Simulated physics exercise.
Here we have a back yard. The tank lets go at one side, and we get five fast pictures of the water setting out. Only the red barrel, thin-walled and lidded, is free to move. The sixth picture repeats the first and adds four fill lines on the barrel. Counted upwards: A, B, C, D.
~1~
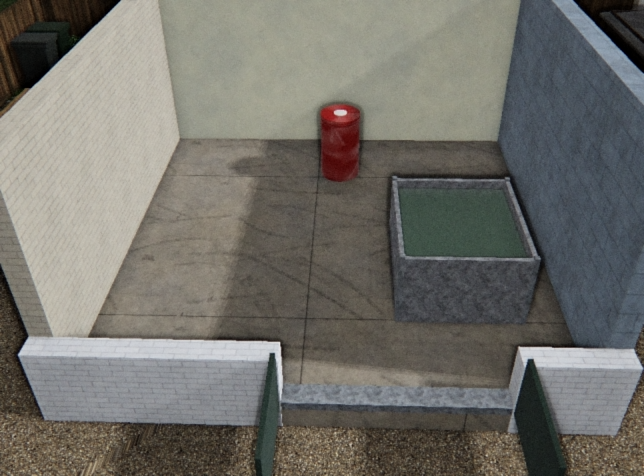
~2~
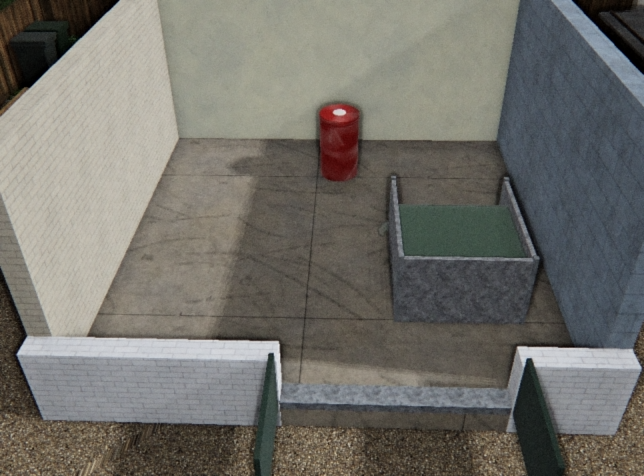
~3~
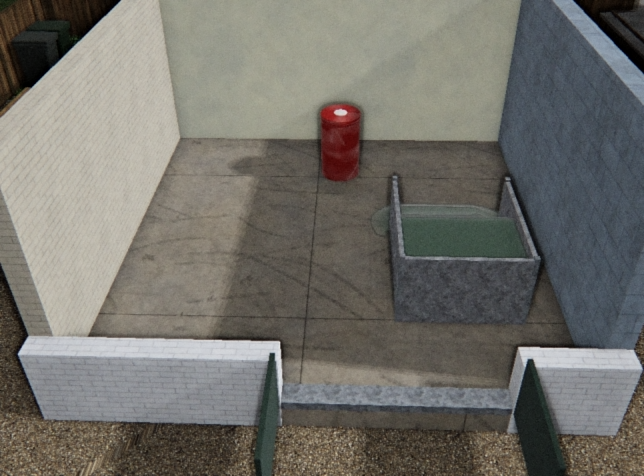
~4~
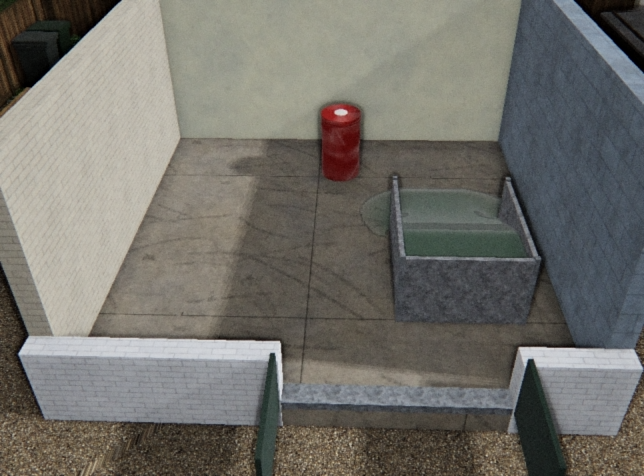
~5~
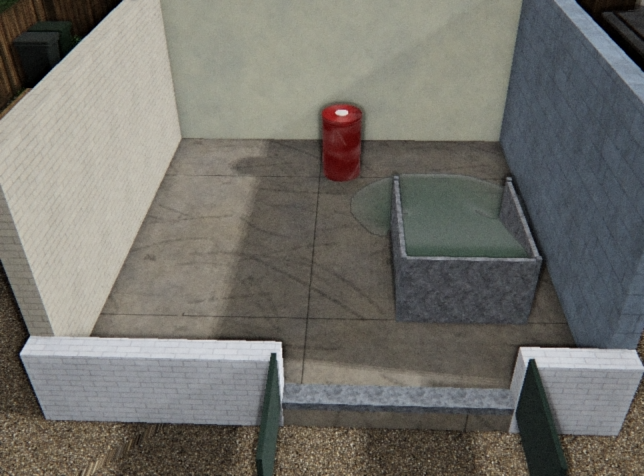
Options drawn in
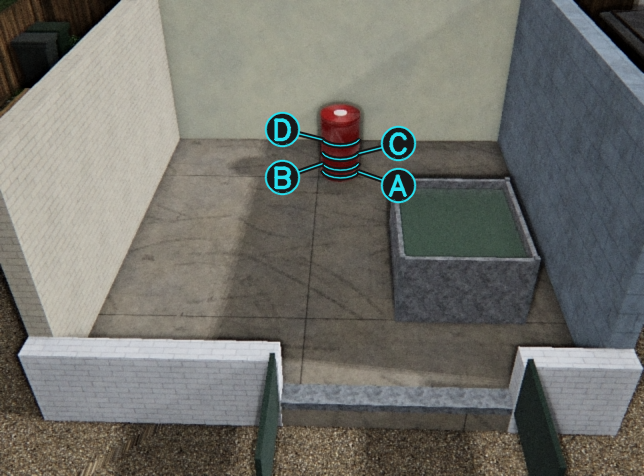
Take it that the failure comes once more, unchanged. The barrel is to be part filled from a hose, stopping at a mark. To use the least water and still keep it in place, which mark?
Mark C just does it.
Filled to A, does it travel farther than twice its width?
Yes, it does.
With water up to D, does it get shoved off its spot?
No.
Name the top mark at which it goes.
Here it is mark B.
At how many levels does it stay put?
Two of the four.
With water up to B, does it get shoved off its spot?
Yes, it does.
In cyan, A at (340, 177); B at (340, 170); C at (340, 159); D at (340, 145); from the bottom up A, B, C, D.
If A is chosen, it is pushed about 7 times its own width away.
If B is chosen, it is pushed about half its own width away.
If C is chosen, it does not move.
If D is chosen, it does not move.
